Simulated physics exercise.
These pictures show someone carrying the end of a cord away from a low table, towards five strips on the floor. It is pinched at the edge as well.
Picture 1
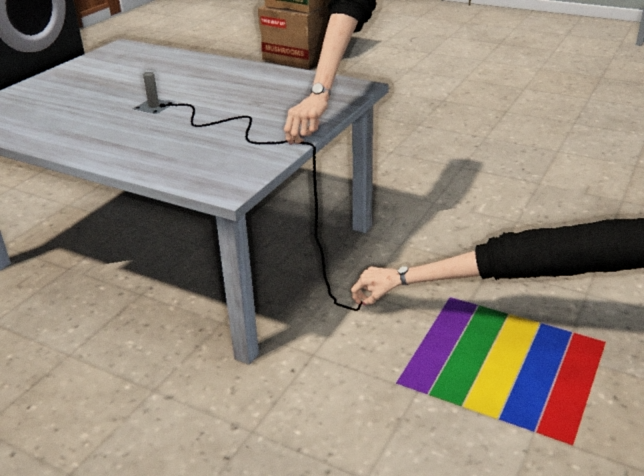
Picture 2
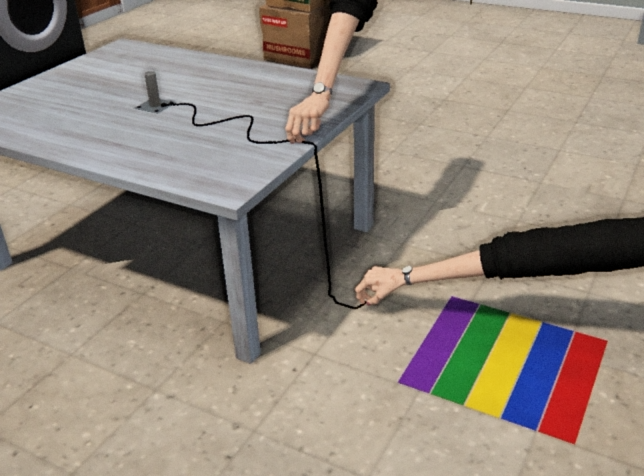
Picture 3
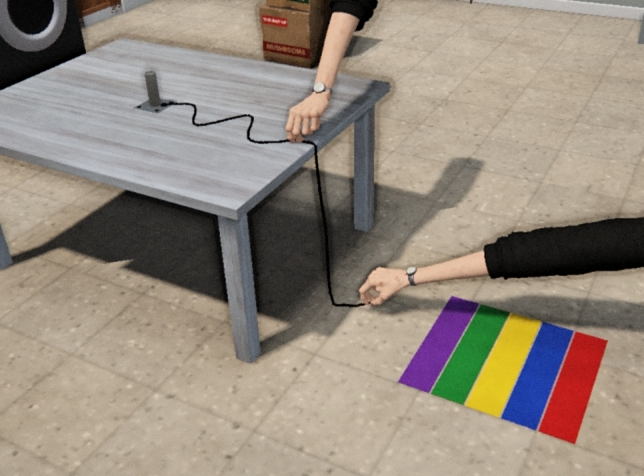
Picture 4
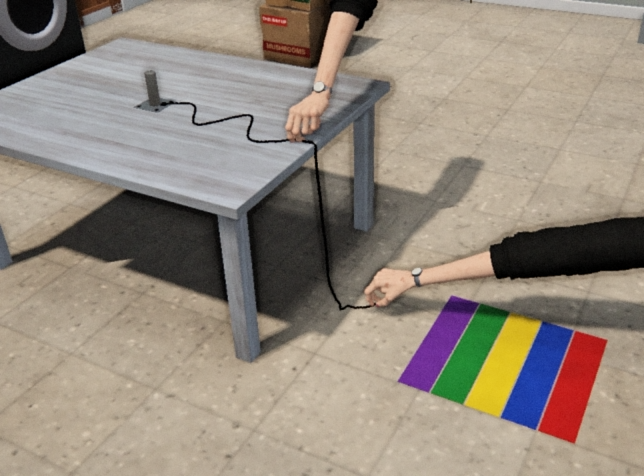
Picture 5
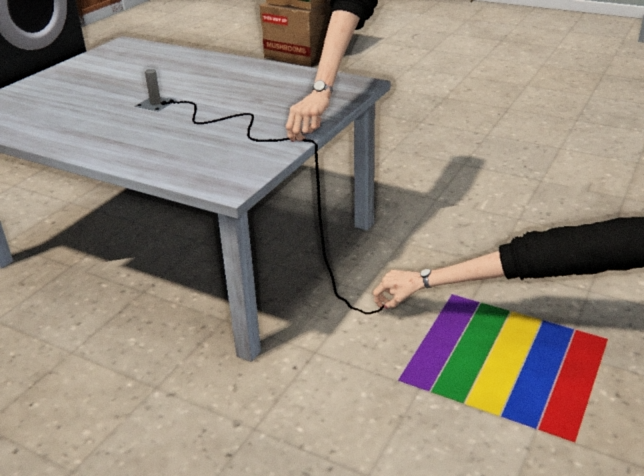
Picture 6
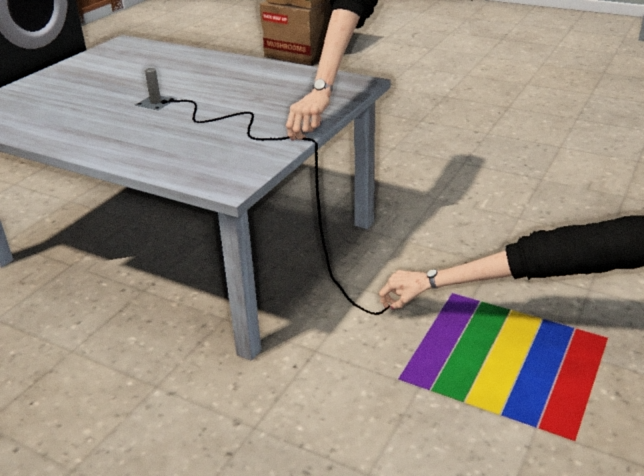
The clip shows one hand pinching a black cord at the edge of a low grey table while another hand, near the floor, draws the cord's end slowly rightward a short way, towards five coloured strips.
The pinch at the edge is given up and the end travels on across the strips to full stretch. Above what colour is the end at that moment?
It gets as far as the red strip.
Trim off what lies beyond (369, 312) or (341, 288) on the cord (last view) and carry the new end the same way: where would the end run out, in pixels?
About (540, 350) and (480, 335).
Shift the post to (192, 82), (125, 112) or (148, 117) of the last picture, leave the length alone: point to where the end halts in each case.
In that order: (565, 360), (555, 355) and (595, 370).
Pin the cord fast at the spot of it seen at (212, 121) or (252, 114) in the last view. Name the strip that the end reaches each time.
It would be blue; yellow.
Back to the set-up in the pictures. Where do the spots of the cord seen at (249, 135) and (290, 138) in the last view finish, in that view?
The first at (323, 146), the second at (361, 175).
Early on, end near (506, 341); over yellow.
Midway, end near (548, 354); over blue.
At the end of the slack, end near (575, 362); over red. The red one.
